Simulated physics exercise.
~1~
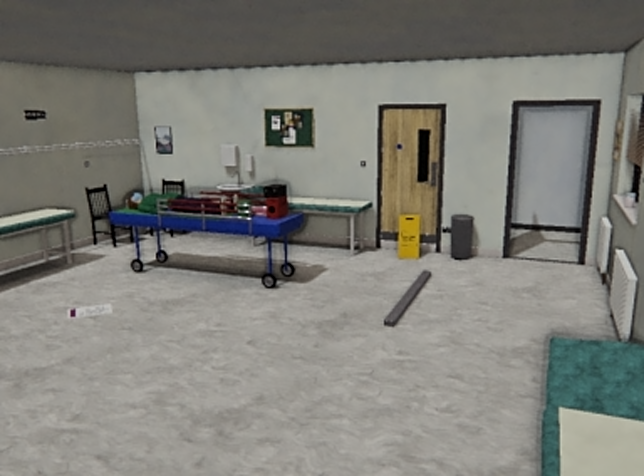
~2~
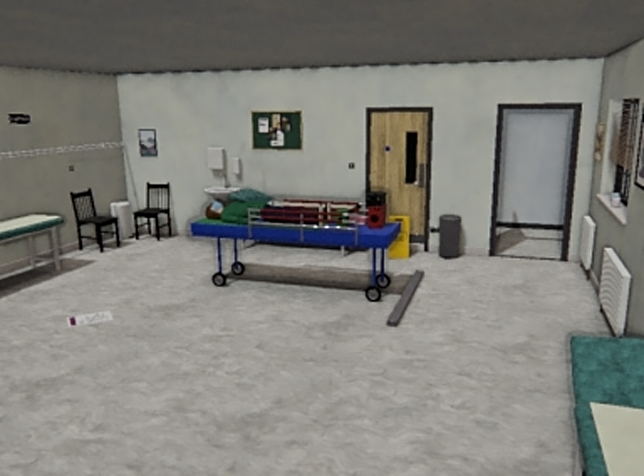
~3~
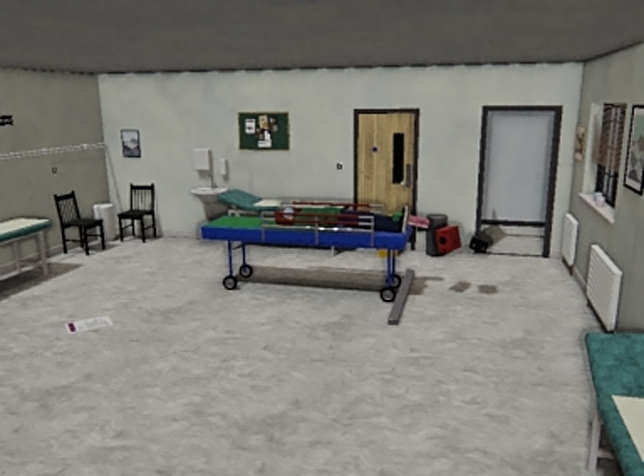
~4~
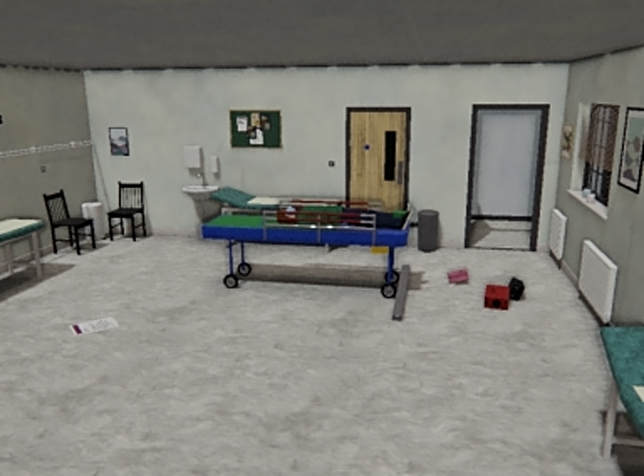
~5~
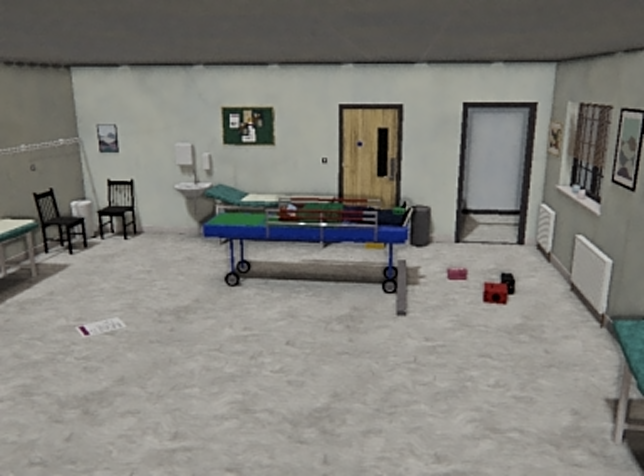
At first, a blue wheeled gurney carrying a person and several loose items rolls to the right across a clinic room, toward a grey sill on the floor. It reaches the sill and stops there, staying flat, while the load slides on toward its right end. The red monitor, black case and pink glove box pitch off that end, the monitor upside down as it falls. They come down on the floor to the right and tumble a little farther. At the end the three lie scattered there, the monitor on its side, while the person and green pump remain on the still gurney.
